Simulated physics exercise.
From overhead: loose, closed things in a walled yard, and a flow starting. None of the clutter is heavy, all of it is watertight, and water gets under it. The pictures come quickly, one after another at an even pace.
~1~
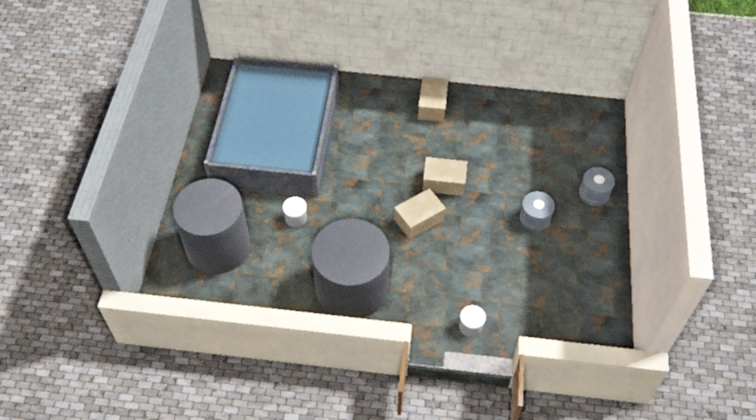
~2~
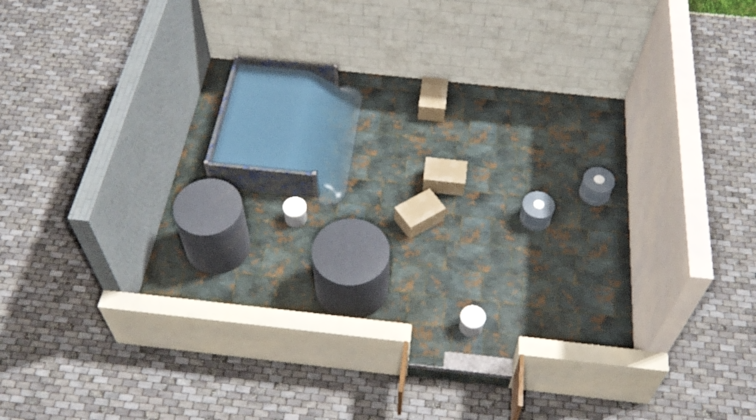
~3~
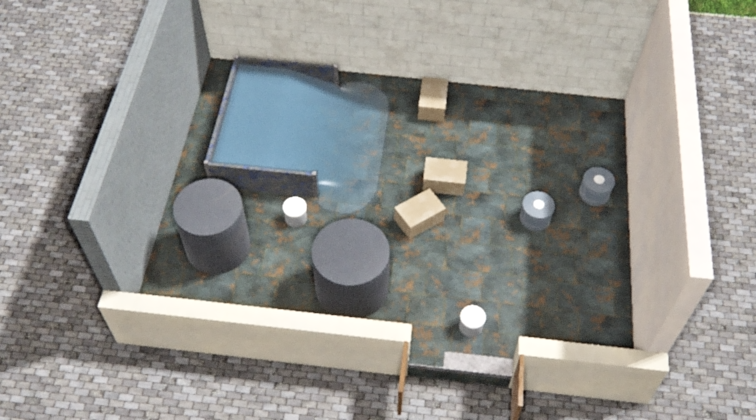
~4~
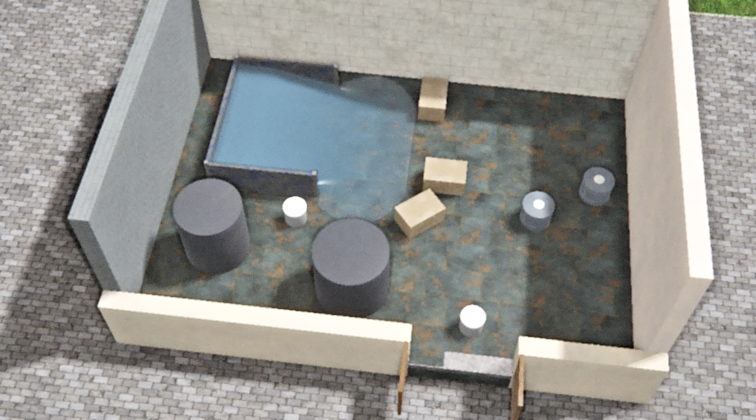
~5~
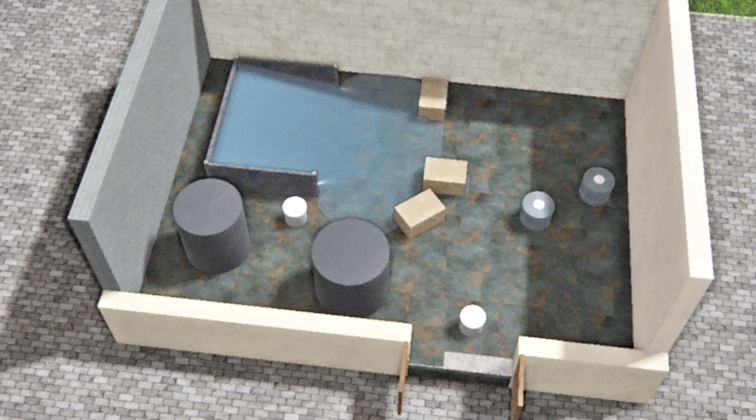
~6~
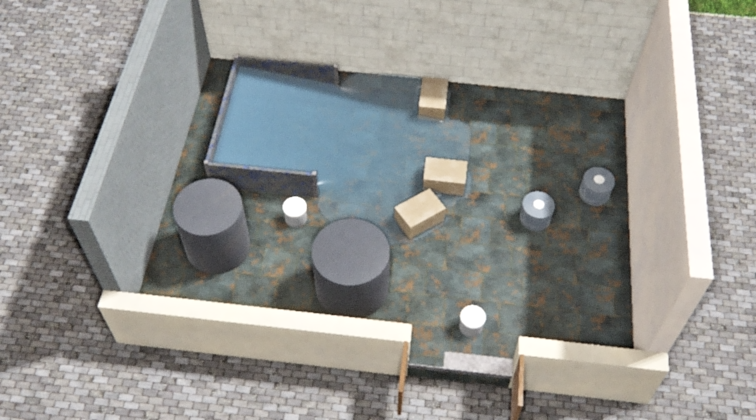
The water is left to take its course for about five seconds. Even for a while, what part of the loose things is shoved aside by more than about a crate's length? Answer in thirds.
Two thirds or more.
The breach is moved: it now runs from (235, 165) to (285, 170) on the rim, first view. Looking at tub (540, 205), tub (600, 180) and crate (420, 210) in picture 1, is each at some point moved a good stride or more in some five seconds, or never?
In the order asked: Never gets that far, then never gets that far, then never gets that far.
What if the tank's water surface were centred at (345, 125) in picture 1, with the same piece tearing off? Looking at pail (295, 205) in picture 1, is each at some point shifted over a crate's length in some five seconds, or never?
Short version: Travelled less.
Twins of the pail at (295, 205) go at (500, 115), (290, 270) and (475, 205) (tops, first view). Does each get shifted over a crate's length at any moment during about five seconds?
Twin one: Slides well clear; twin two: Barely shifts; twin three: Slides well clear.
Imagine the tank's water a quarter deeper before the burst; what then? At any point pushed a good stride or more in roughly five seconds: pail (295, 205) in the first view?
Short version: It didn't get there.
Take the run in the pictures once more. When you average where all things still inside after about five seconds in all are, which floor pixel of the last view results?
I'd say roughly (509, 260).
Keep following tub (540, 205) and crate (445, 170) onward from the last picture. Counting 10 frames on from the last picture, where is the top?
First top about at (579, 210); second top about at (552, 177).
A moment on, 0 of 7 are well off their spots; 0 afloat.
Next, 4 of 7 are well off their spots; 0 afloat.
Later, 6 of 7 are well off their spots; 4 afloat.
In the end, 6 of 7 are well off their spots, and 6 have been at some point; 4 afloat.
